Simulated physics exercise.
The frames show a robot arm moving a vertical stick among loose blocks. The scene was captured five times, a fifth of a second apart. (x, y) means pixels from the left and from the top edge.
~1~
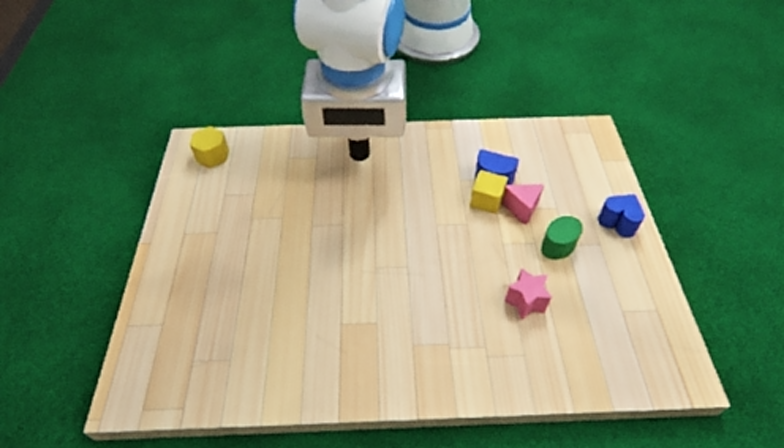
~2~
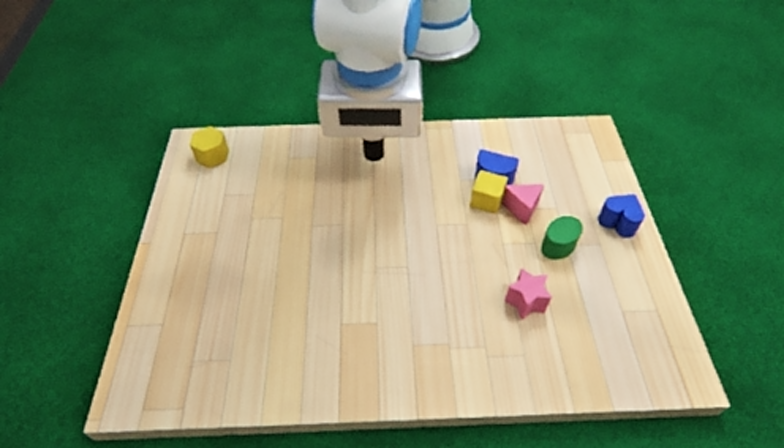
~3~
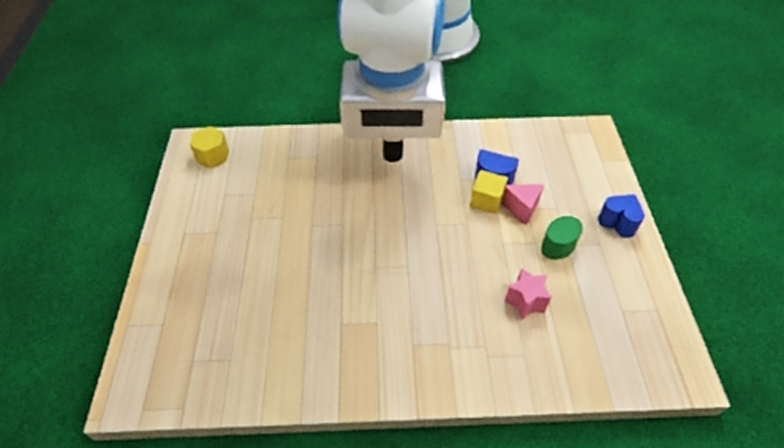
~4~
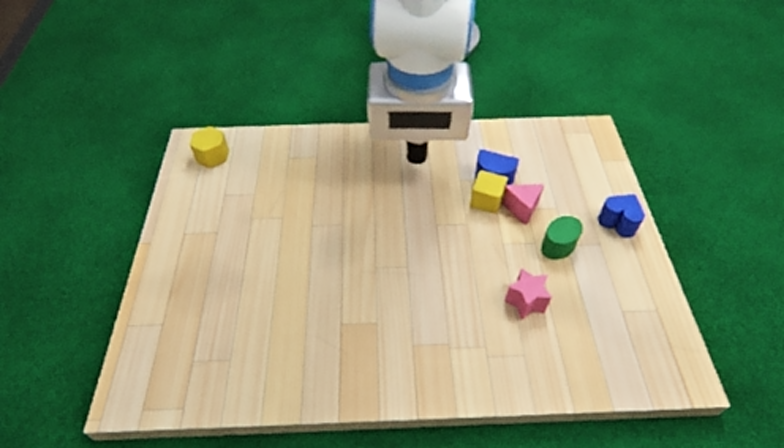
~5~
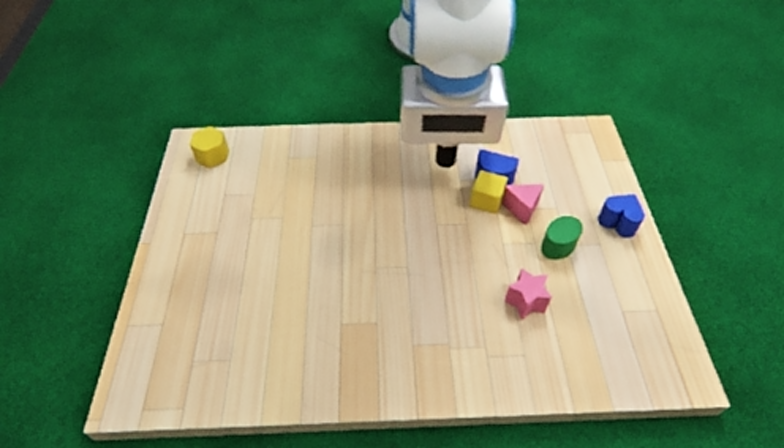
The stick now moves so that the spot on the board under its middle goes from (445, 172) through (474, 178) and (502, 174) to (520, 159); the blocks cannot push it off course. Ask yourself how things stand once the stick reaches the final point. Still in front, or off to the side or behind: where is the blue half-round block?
Gone from the front.
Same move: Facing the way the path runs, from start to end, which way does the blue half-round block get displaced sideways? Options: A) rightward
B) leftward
My answer is option A.
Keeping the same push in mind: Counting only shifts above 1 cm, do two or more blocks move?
Short answer: No.
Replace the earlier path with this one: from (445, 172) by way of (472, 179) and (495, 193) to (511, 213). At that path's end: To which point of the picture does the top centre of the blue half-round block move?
Around pixel (527, 168).
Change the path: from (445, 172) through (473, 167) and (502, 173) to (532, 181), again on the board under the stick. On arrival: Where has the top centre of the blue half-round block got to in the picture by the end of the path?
It is going to be at (549, 186).
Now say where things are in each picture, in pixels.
The first picture shows stick's lower end (360, 154); yellow four-sided block (490, 183); blue half-round block (497, 161).
The second picture shows stick (374, 155); blocks still.
The third picture shows stick (393, 156); blocks still.
The fourth picture shows stick (417, 157); blocks still.
The fifth picture shows stick (446, 161); yellow four-sided block (490, 183); blue half-round block (497, 161).
The first path, step by step. One third of the way, stick (476, 167); blue half-round block (507, 163).
Two thirds of the way, stick (505, 163); blue half-round block (535, 164), turned 20° clockwise.
At the end, stick (523, 148); yellow four-sided block still; blue half-round block (544, 161), turned 55° clockwise.
